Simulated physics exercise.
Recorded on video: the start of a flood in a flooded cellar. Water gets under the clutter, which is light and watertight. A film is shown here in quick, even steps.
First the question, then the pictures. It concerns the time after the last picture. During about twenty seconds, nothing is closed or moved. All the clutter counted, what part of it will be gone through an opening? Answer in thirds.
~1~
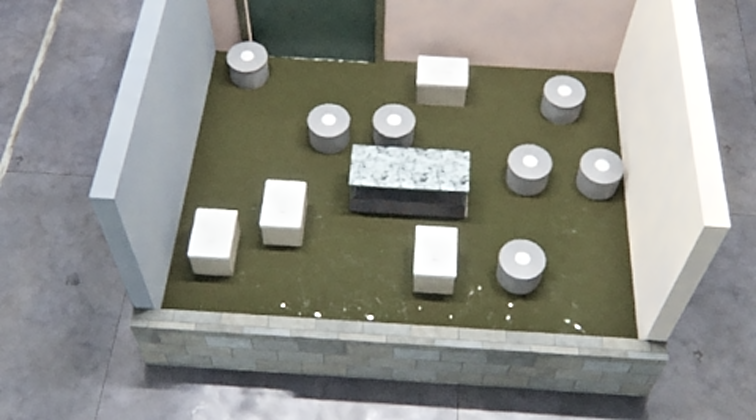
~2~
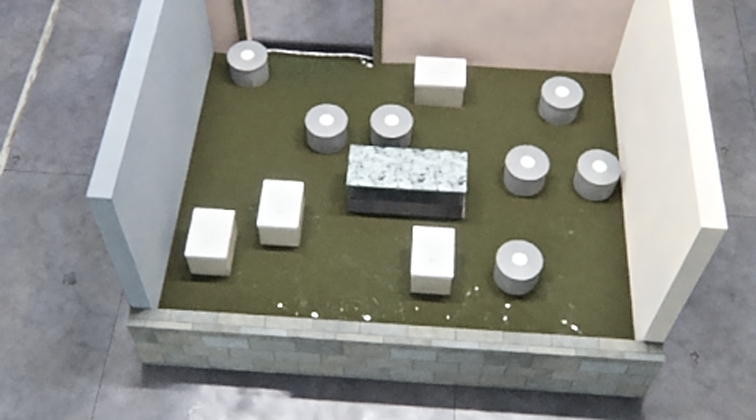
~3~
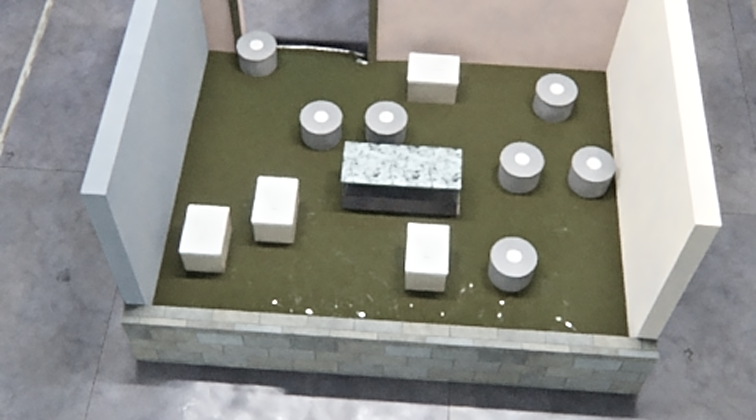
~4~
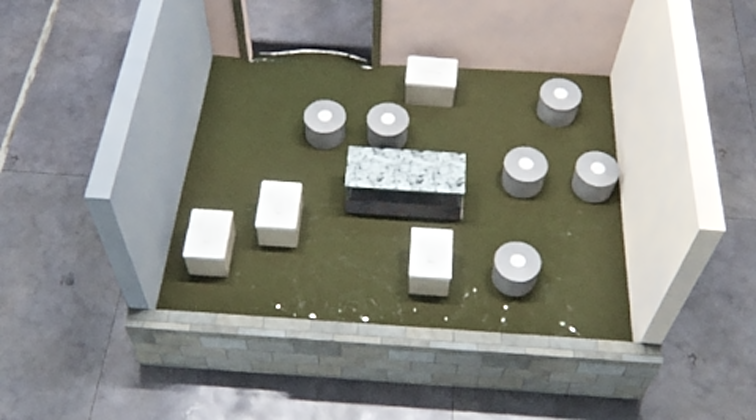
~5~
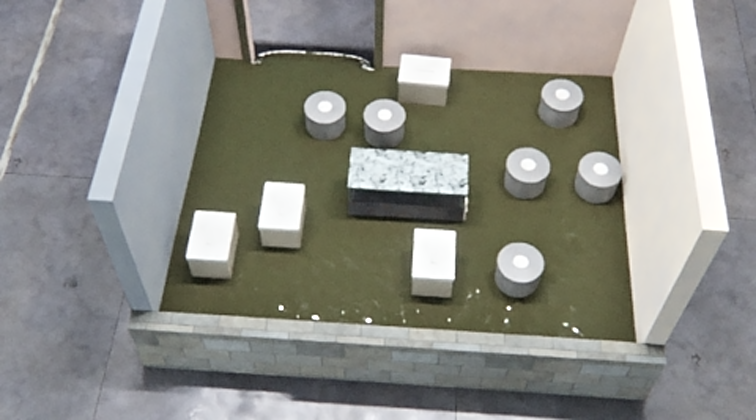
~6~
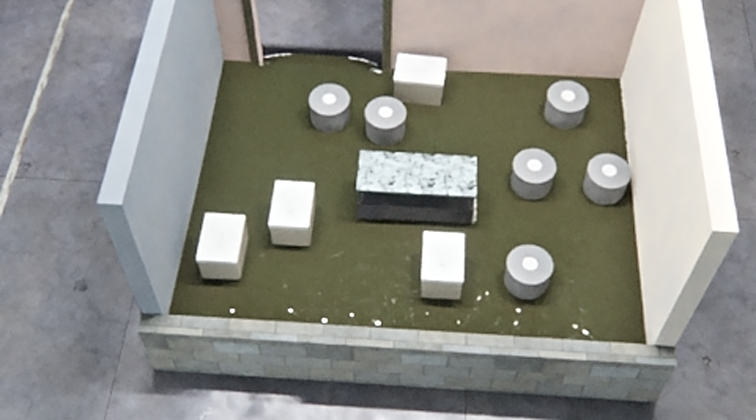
Two thirds or more.
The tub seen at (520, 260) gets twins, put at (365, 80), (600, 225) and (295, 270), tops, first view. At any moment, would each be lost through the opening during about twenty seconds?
Result, in sequence: Ends up outside; never gets out; ends up outside.
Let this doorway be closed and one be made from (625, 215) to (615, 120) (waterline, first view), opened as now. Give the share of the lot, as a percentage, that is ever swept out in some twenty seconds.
Close to 70 percent.
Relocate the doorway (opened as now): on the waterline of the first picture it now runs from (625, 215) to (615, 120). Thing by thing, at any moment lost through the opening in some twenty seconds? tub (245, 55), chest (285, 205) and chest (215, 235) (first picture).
Item one: Remains; item two: Remains; item three: Remains.
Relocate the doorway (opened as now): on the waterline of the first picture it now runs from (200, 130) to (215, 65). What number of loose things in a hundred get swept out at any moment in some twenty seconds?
Near 50 percent, give or take.
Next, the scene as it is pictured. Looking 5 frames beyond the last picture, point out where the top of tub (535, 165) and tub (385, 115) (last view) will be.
Close to (500, 137) and (336, 63).
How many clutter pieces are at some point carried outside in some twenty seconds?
Counting them up gives 8.
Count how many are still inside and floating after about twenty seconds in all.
My count is 3.
A moment on, 3 of 11 are out; 8 afloat.
Next, 5 of 11 are out; 6 afloat.
Later, 8 of 11 are out; 3 afloat.
In the end, 8 of 11 are out; 3 afloat.
